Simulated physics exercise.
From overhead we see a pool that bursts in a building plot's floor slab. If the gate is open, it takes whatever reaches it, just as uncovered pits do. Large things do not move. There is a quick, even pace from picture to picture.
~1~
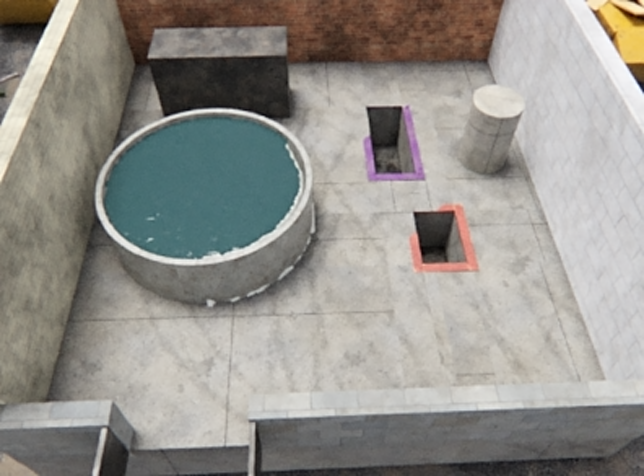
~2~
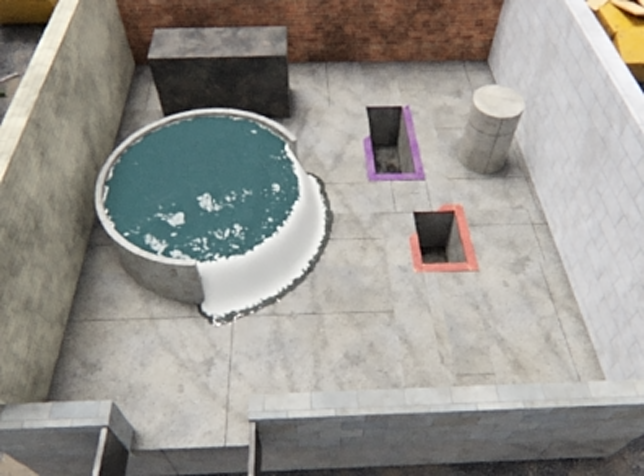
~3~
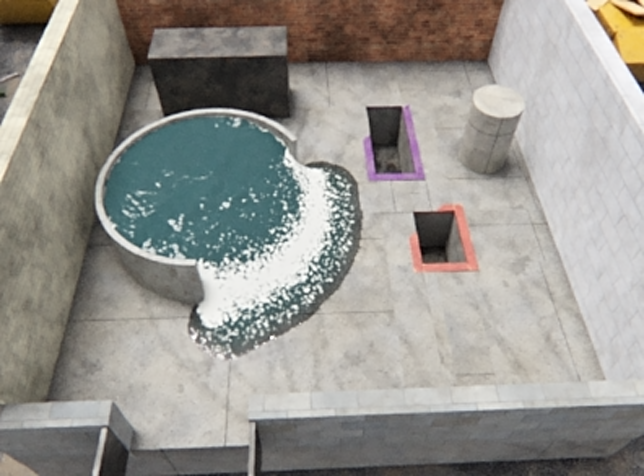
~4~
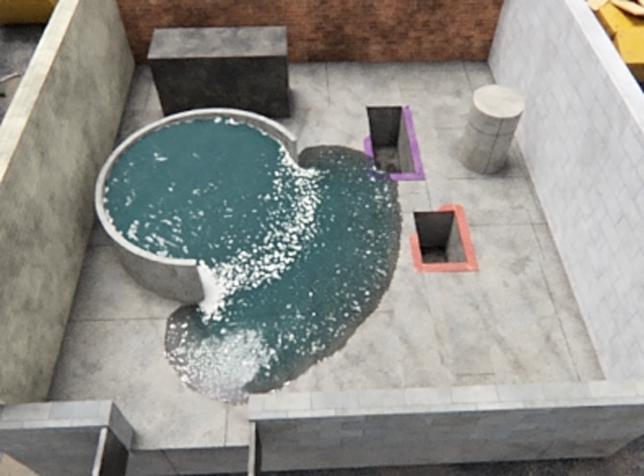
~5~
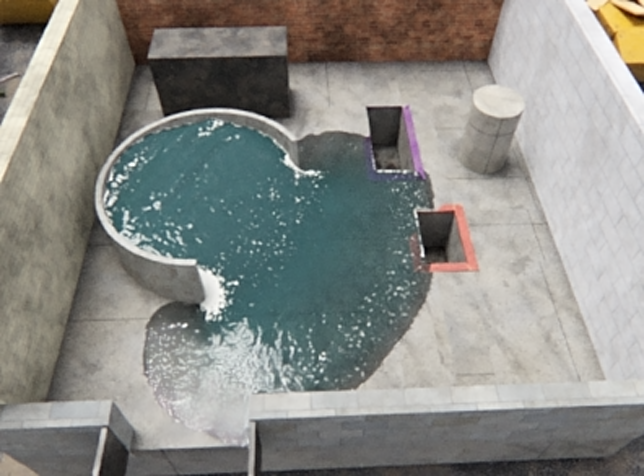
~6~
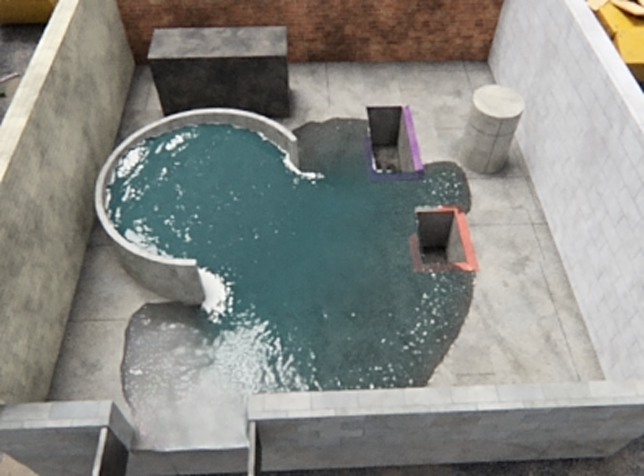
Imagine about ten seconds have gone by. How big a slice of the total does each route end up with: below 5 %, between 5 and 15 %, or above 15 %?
The gate pulls in a so-so amount - five to fifteen per cent; the red pit pulls in a good deal - past fifteen per cent; the purple pit pulls in a good deal - past fifteen per cent.
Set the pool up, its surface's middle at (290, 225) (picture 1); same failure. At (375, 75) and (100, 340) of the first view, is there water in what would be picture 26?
Going point by point, I get high and dry then drenched.
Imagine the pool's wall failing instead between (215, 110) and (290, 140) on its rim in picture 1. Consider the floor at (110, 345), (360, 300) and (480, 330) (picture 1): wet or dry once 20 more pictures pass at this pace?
Soaked, then unsoaked, then unsoaked.
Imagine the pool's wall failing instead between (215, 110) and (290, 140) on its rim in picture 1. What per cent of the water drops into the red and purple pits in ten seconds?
Per cent: Red 2, purple 50.
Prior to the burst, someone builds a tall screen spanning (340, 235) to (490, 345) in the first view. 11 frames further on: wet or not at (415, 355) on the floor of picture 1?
Verdict: The spot is submerged.
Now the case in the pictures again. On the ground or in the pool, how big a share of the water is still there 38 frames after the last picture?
Near 54 in a hundred.
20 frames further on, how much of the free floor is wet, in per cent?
Estimated share: Around 55 %.
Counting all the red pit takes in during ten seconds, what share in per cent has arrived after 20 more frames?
50 %.
A moment on, water covers 45 % of the floor; the gate 2 %, the red pit 5 %, the purple pit 3 %.
Next, water covers 50 % of the floor; the gate 3 %, the red pit 10 %, the purple pit 4 %.
Then, water covers 55 % of the floor; the gate 4 %, the red pit 18 %, the purple pit 4 %.
Later, water covers 75 % of the floor; the gate 6 %, the red pit 29 %, the purple pit 12 %.
In the end, water covers 100 % of the floor; the gate 7 %, the red pit 37 %, the purple pit 17 %.
